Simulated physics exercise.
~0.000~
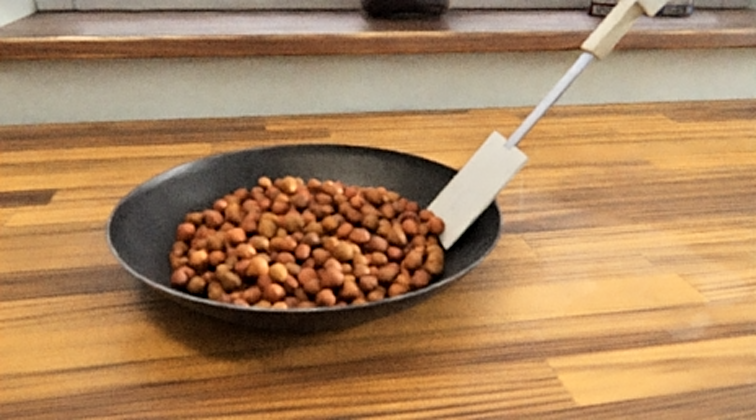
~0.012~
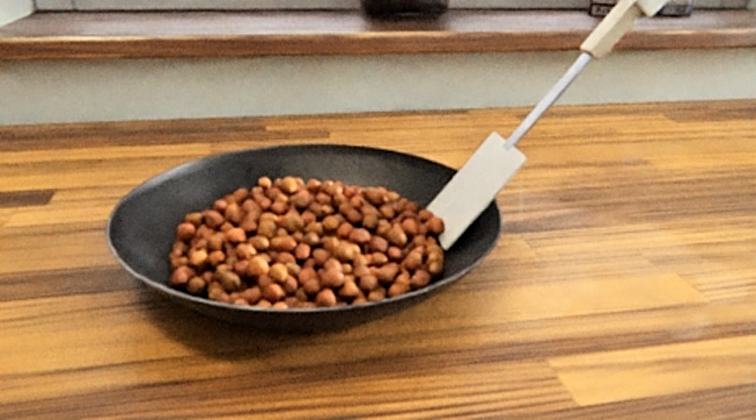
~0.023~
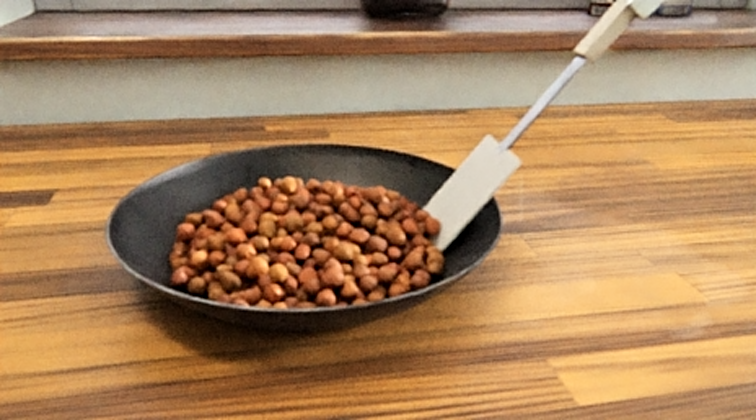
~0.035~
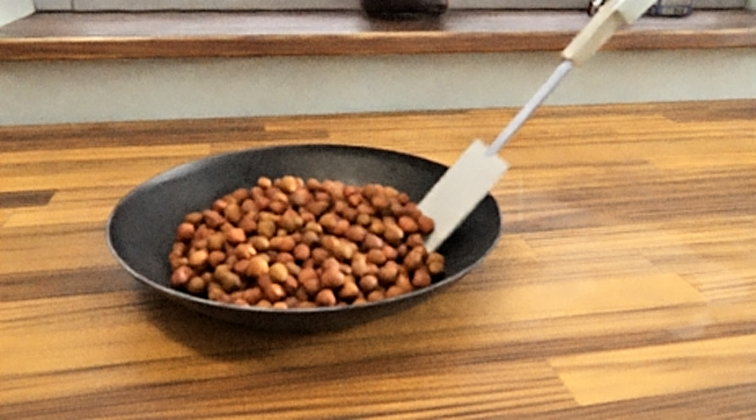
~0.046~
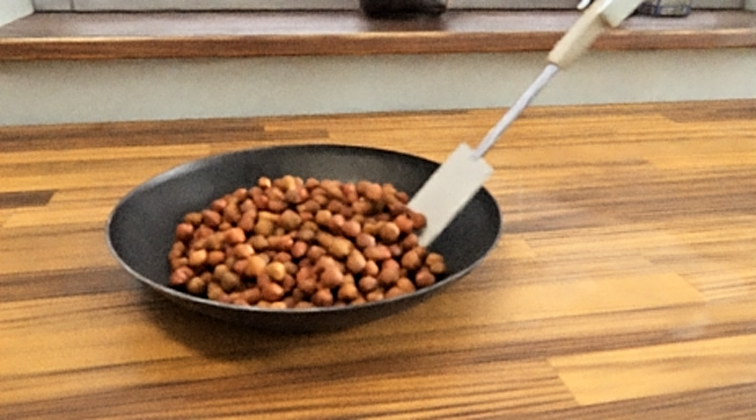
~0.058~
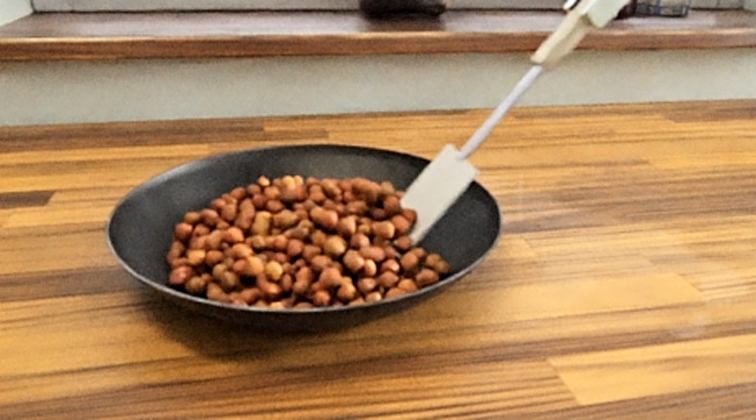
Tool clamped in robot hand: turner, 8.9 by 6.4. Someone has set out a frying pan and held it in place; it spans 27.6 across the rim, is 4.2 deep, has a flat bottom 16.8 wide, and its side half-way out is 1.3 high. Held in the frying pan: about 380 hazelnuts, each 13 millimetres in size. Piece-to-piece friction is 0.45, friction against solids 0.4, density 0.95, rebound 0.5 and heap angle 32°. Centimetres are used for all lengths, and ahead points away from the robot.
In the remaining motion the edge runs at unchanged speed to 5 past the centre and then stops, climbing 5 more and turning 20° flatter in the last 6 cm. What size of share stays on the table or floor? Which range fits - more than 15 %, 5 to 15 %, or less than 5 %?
The range that fits is 5 to 15 %.
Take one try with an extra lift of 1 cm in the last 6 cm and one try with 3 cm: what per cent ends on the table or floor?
It comes to around 0 per cent on the first try and around 5 per cent on the second.
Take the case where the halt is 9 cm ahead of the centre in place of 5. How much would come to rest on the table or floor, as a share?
Changed stop: Approx. 20 %.
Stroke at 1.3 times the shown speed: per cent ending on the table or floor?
10 %.
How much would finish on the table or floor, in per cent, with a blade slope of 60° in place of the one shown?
I'd expect near 10 percent then.
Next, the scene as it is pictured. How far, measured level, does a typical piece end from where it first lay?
It works out to roughly 3 cm.
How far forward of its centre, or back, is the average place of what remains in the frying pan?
Some 3.0 cm ahead of the centre.
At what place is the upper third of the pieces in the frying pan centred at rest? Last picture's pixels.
Pixel estimate: About (224, 229).
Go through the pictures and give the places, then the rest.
The first picture shows turner top edge at (511, 144), sloping 51°; upper third of the load around (307, 224), from x 180 to 435, top at y 185; 380 in the frying pan.
The second picture shows turner top edge at (510, 145), sloping 51°; upper third of the load around (307, 224), from x 175 to 435, top at y 185.
The third picture shows turner top edge at (504, 147), sloping 51°; upper third of the load around (310, 226), from x 175 to 435, top at y 185.
The fourth picture shows turner top edge at (492, 152), sloping 51°; upper third of the load around (314, 223), from x 175 to 435, top at y 185.
The fifth picture shows turner top edge at (477, 156), sloping 51°; upper third of the load around (319, 223), from x 175 to 440, top at y 185.
The sixth picture shows turner top edge at (463, 157), sloping 51°; upper third of the load around (318, 221), from x 175 to 440, top at y 185; 380 in the frying pan.
After 0.09 s, sloping 51°, highest piece 6 above the table; 380 in the frying pan.
After 0.13 s, sloping 44°, highest piece 7 above the table; 380 in the frying pan.
After 0.35 s, sloping 31°, highest piece 6 above the table; 342 in the frying pan, 34 on the table or floor, 4 on the blade or in flight.
After 1.40 s, sloping 31°, highest piece 4 above the table; 342 in the frying pan, 38 on the table or floor.
At rest, 342 in the frying pan, 38 on the table or floor. That is 10 % on the table or floor.
